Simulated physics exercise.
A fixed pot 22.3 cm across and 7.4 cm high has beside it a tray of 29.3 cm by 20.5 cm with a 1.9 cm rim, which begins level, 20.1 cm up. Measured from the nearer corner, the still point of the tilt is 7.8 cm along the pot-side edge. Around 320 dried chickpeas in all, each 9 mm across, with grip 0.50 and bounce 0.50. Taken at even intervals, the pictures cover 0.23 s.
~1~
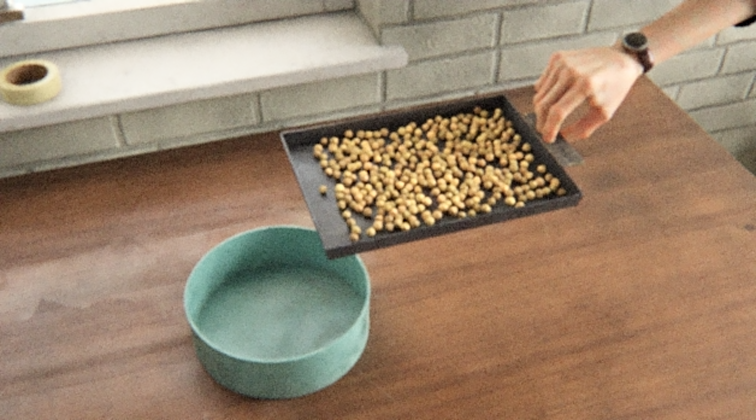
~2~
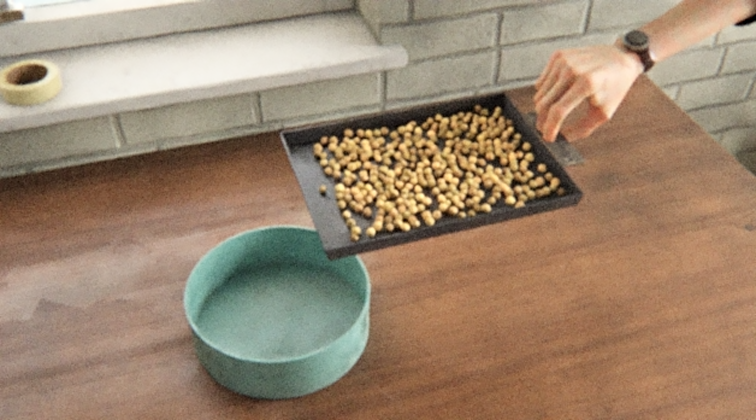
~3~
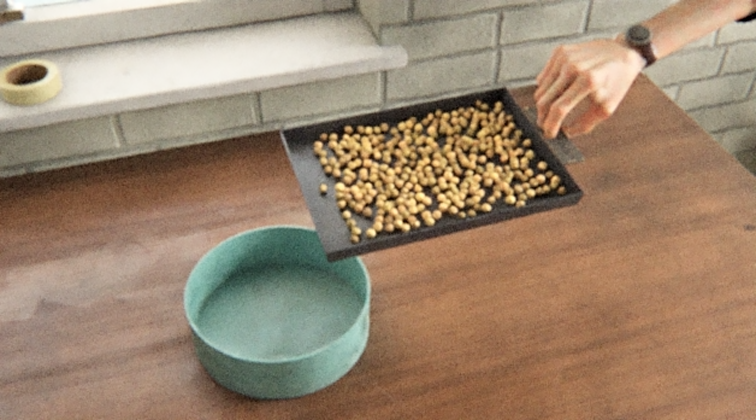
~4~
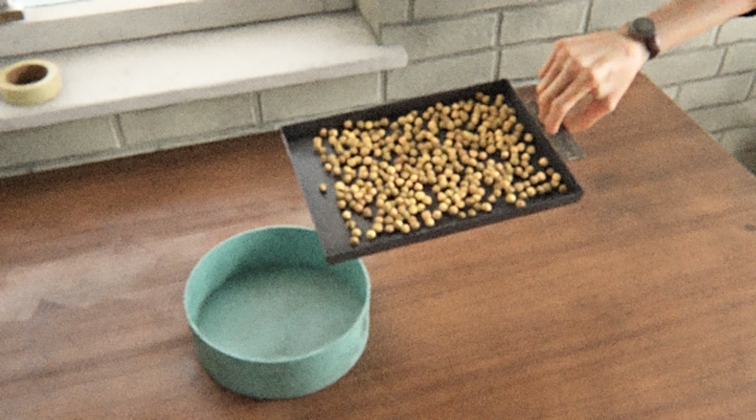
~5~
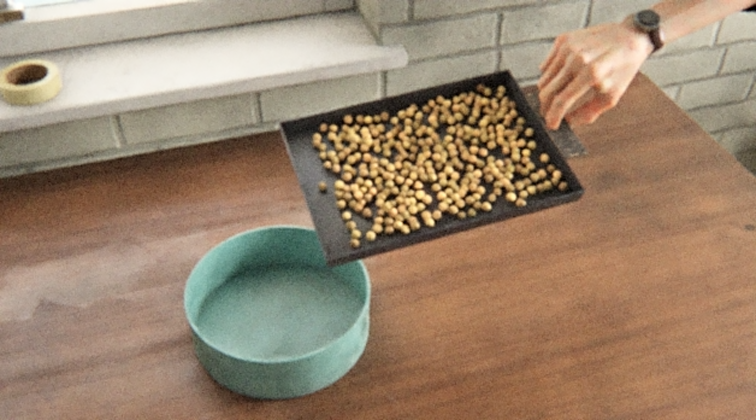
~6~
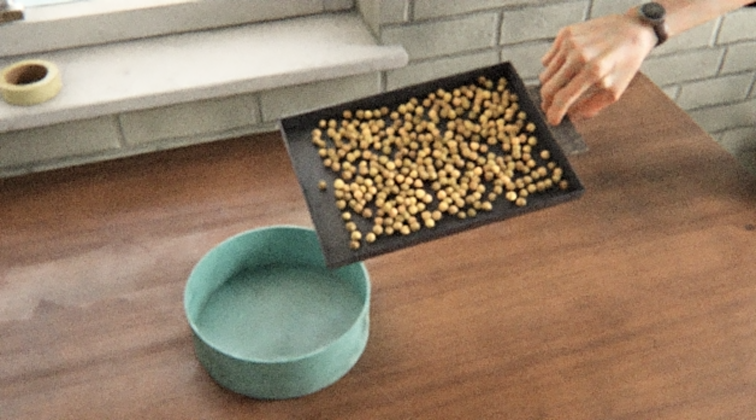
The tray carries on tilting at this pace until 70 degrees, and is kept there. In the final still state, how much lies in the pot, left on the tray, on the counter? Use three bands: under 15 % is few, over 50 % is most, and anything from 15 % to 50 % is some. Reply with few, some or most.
Pot: Few, left on the tray: Most, counter: Few.
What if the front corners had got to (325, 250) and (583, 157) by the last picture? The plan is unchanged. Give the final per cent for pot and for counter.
Pot 10; counter 5.
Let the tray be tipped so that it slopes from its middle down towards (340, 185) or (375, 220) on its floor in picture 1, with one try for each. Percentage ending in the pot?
10 and 10 %.
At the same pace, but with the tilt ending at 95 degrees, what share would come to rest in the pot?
I'd expect some 30 per cent in the pot.
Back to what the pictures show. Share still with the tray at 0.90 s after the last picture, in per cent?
About 95 per cent.
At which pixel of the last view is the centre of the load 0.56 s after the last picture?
Expected load position: Near (423, 201).
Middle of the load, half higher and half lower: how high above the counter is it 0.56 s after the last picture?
The halfway line is at about 22 cm.
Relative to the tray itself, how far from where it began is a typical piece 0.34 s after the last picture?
Roughly 6 cm.
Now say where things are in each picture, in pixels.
The first frame shows tray tilt 0 degrees, front corners at (328, 247) and (580, 192); middle of the pieces at (435, 167); pot at (278, 288).
The second frame shows tray tilt 1 degrees, front corners at (328, 247) and (580, 192); middle of the pieces at (436, 166).
The third frame shows tray tilt 3 degrees, front corners at (328, 250) and (581, 191); middle of the pieces at (436, 164).
The fourth frame shows tray tilt 6 degrees, front corners at (328, 253) and (581, 190), lowest corner left front; middle of the pieces at (436, 160).
The fifth frame shows tray tilt 10 degrees, front corners at (328, 257) and (582, 189), lowest corner left front; middle of the pieces at (436, 157).
The sixth frame shows tray tilt 14 degrees, front corners at (328, 260) and (582, 188), lowest corner left front; middle of the pieces at (436, 154); pot at (278, 288).
Then, 0.34 s after the last picture, tilt 42 degrees; the tray holds 100 %, the pot 0 %.
Then, 0.56 s after the last picture, tilt 60 degrees; the tray holds 100 %, the pot 0 %.
Then, 0.90 s after the last picture, tilt 70 degrees; the tray holds 95 %, the pot 0 %.
In the end, pot 0 %, tray 95 %, counter 5 %.
